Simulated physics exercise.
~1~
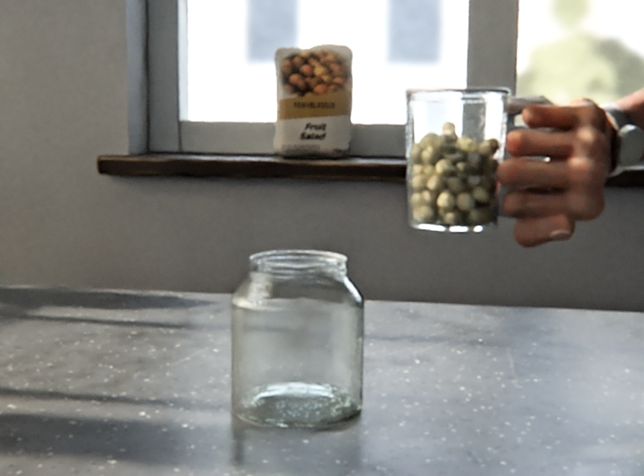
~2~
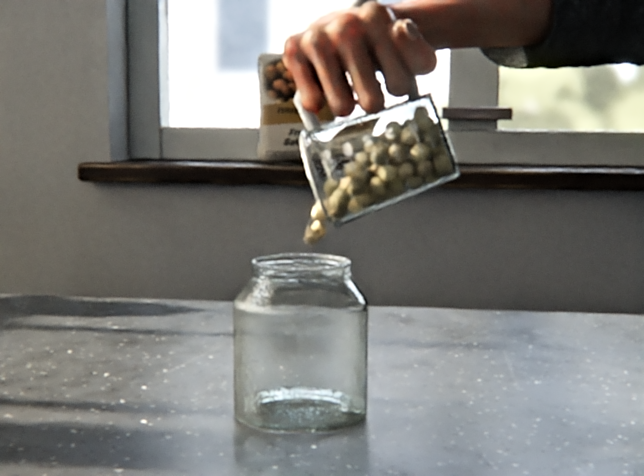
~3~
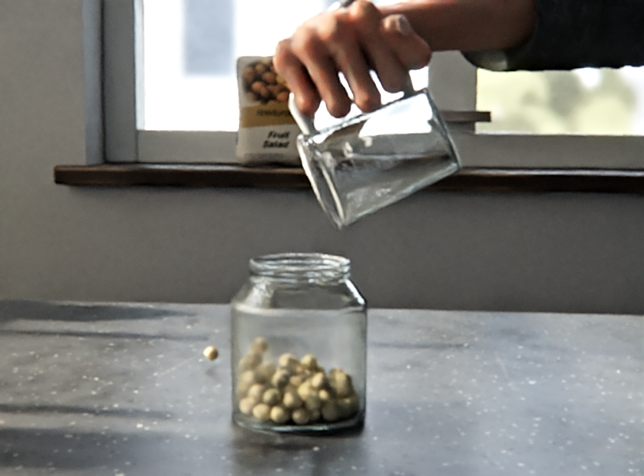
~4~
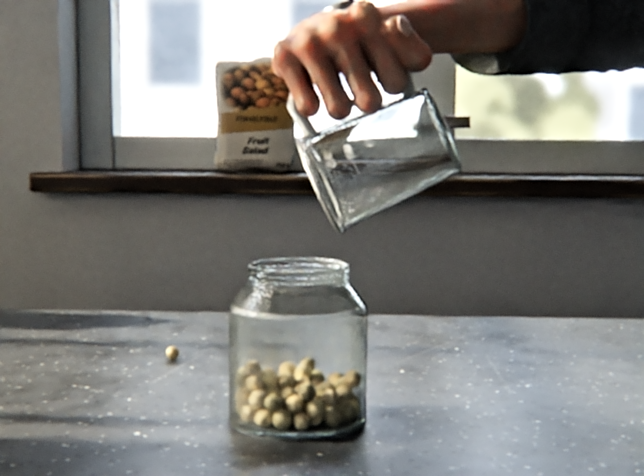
Hand tipping small round pale nuts from a clear cup into a glass jar, emptying it while one lands on the table.
